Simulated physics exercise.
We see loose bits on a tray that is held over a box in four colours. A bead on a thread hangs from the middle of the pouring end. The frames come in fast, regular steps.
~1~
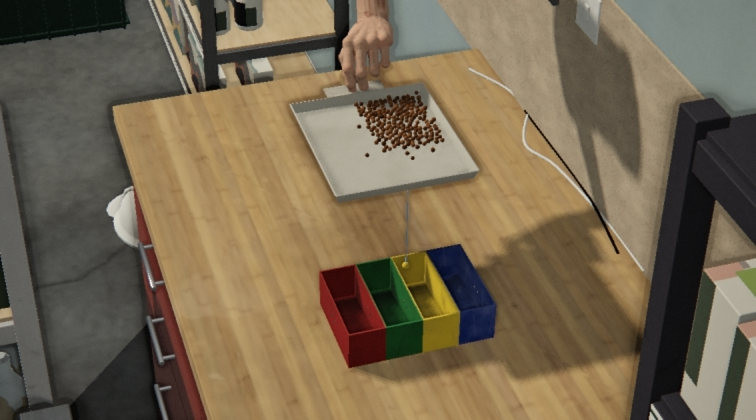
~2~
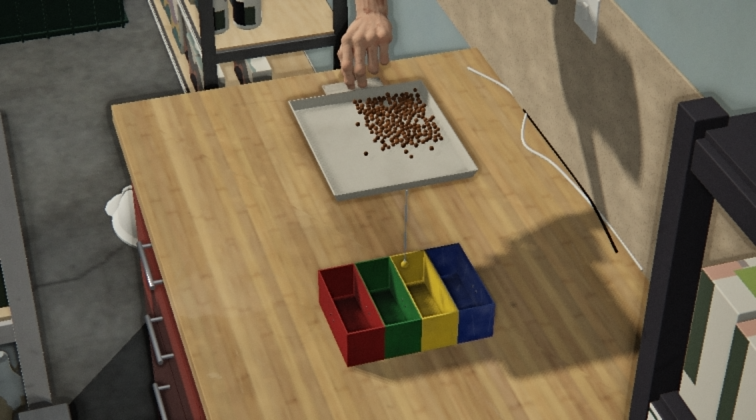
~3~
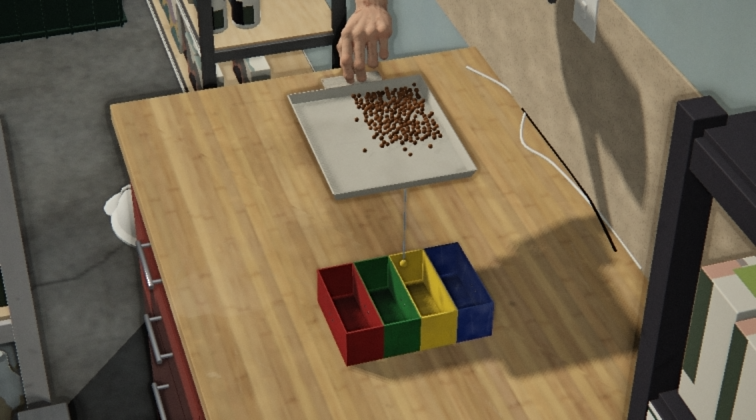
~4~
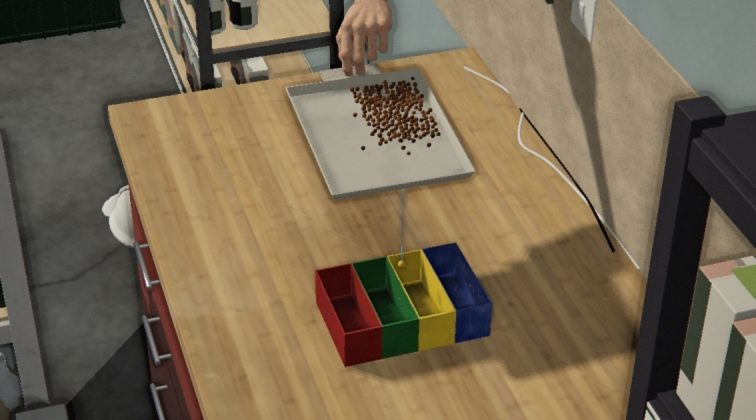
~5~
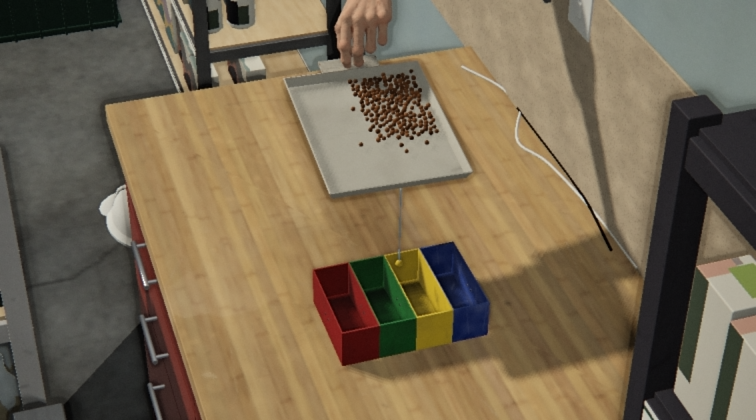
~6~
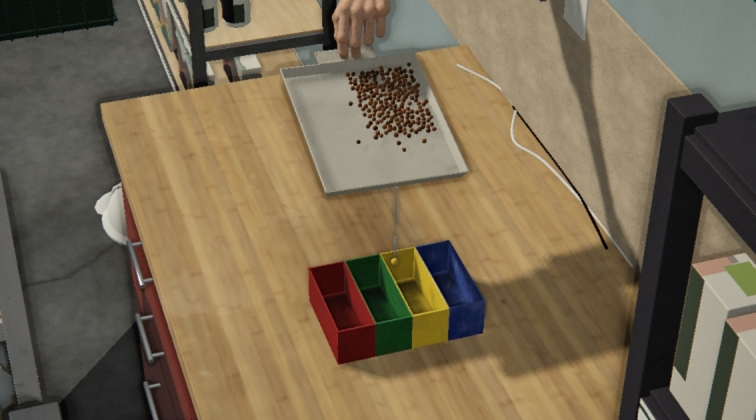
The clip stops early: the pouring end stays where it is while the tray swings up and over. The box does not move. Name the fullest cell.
The blue one ends fullest.
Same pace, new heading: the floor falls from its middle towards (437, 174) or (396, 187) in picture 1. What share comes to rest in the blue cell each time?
First some 50, then 20 per cent.
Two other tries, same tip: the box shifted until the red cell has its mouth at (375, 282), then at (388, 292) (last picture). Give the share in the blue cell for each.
Roughly 30 per cent, and 20 per cent.
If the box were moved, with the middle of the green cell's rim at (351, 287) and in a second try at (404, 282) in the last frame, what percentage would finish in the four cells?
About 30 and 100 per cent.
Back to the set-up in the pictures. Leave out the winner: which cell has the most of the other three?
It is the yellow one.
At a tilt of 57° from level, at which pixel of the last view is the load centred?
Around (443, 178).
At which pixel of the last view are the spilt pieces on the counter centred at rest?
Roughly at (507, 310).
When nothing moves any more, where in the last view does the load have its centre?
Near (457, 311).
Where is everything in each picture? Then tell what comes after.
The first frame shows corners of the pouring end near (339, 193) and (474, 169), level; middle of the load near (401, 122), cereal balls; bead on its thread near (406, 266); red cell near (367, 344); green cell near (404, 337); yellow cell near (441, 329); blue cell near (477, 321).
The second frame shows corners of the pouring end near (337, 192) and (473, 168), level; middle of the load near (400, 120).
The third frame shows corners of the pouring end near (337, 191) and (472, 168), tipped barely, lowest at the right corner; middle of the load near (399, 116).
The fourth frame shows corners of the pouring end near (335, 192) and (470, 169), tipped a little, lowest at the right corner; middle of the load near (397, 112).
The fifth frame shows corners of the pouring end near (333, 190) and (468, 169), tipped a little, lowest at the right corner; middle of the load near (396, 107).
The sixth frame shows corners of the pouring end near (329, 189) and (464, 169), tipped a little, lowest at the right corner; middle of the load near (393, 102); red cell near (356, 341); green cell near (394, 333); yellow cell near (430, 325); blue cell near (466, 317).
Shortly afterwards, tray tipped steeply; near two thirds on the tray; a little in the blue cell; only a few in the yellow cell; near a quarter falling or outside the box.
Next, tray tipped right over; only a few on the tray; near half in the blue cell; a little in the yellow cell; only a few in the green cell; near half falling or outside the box.
Some moments later, tray tipped past a quarter turn; near half in the blue cell; near a quarter in the yellow cell; only a few in the green cell; near a third falling or outside the box.
In the end, tray tipped past a quarter turn; near half in the blue cell; near a quarter in the yellow cell; only a few in the green cell; none at all in the red cell; near a third outside the box.
